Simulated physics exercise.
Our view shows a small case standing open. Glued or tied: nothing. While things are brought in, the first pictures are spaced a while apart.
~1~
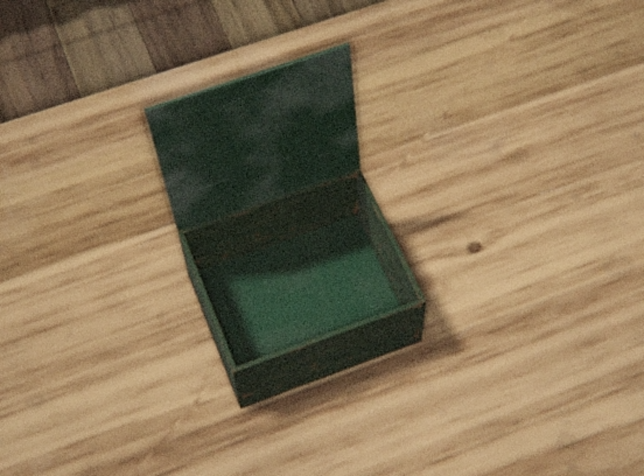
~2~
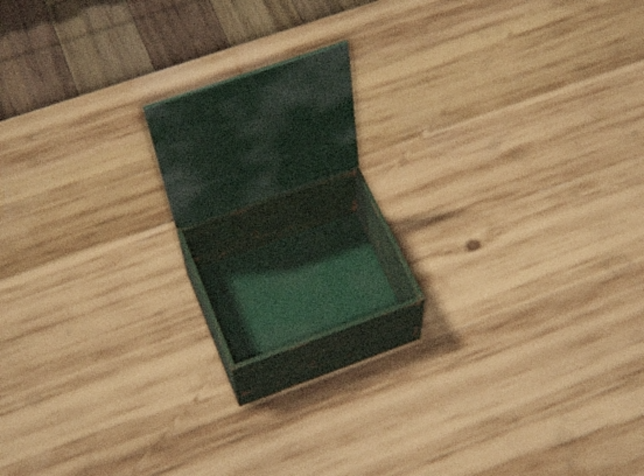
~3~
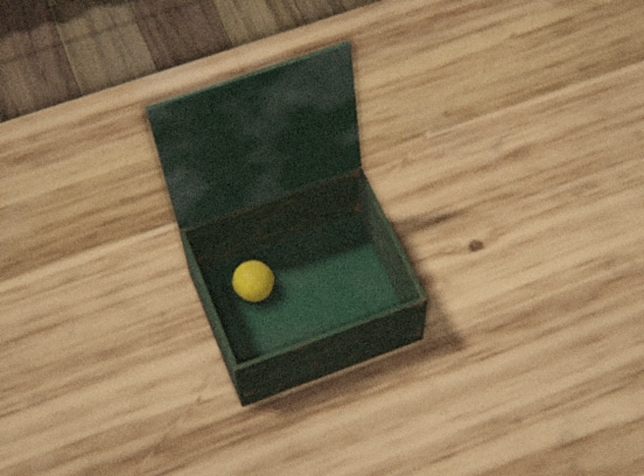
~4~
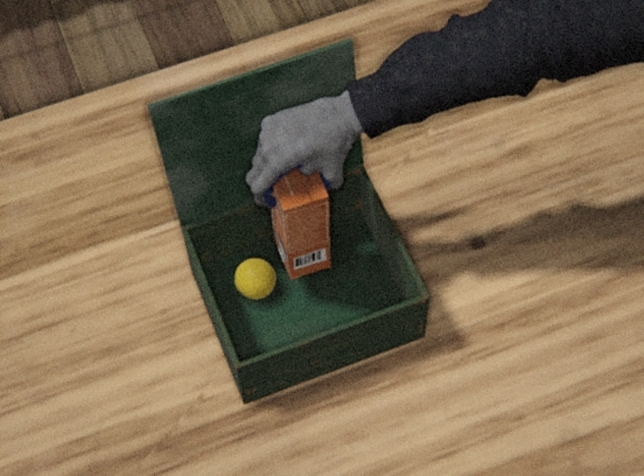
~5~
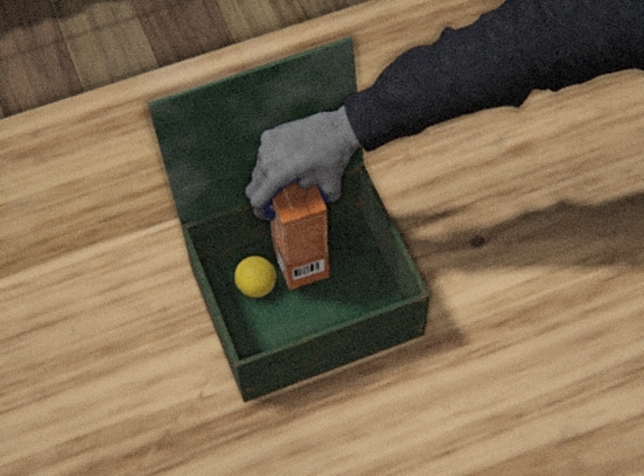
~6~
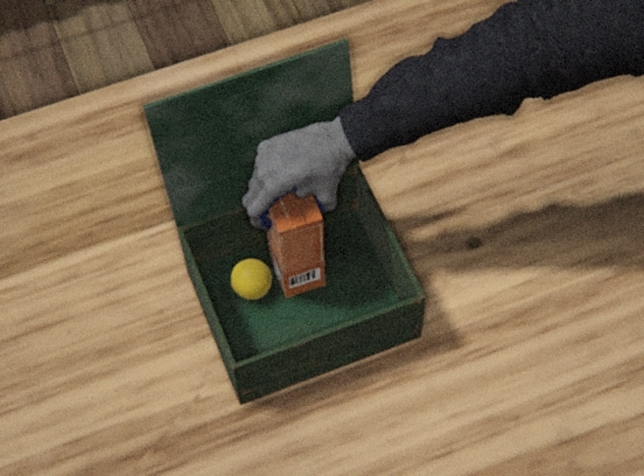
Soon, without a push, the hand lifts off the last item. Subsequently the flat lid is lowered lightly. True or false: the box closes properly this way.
False.
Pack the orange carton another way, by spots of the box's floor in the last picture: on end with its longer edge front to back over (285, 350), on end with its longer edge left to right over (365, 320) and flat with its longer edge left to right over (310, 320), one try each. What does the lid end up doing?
Open, Open, Closed.
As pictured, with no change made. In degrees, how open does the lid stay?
I'd say roughly 20 degrees above the rim.
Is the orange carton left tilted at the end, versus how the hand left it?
As it turns out, it changes its angle.
Then, 1.20 s past the last view, lid starting down.
Then, 1.80 s past the last view, lid 59° above the rim; orange carton rocked 7° from its first pose near (297, 244).
Then, 2.20 s past the last view, lid 38° above the rim; orange carton rocked 25° from its first pose near (305, 262).
Then, 2.70 s past the last view, lid 21° above the rim; orange carton rocked 47° from its first pose near (310, 286).
Finally, lid 21° above the rim; down or leaning hard in the box, orange carton; yellow lemon still in place. Final places as the last picture's camera would see them, orange carton near (310, 286).
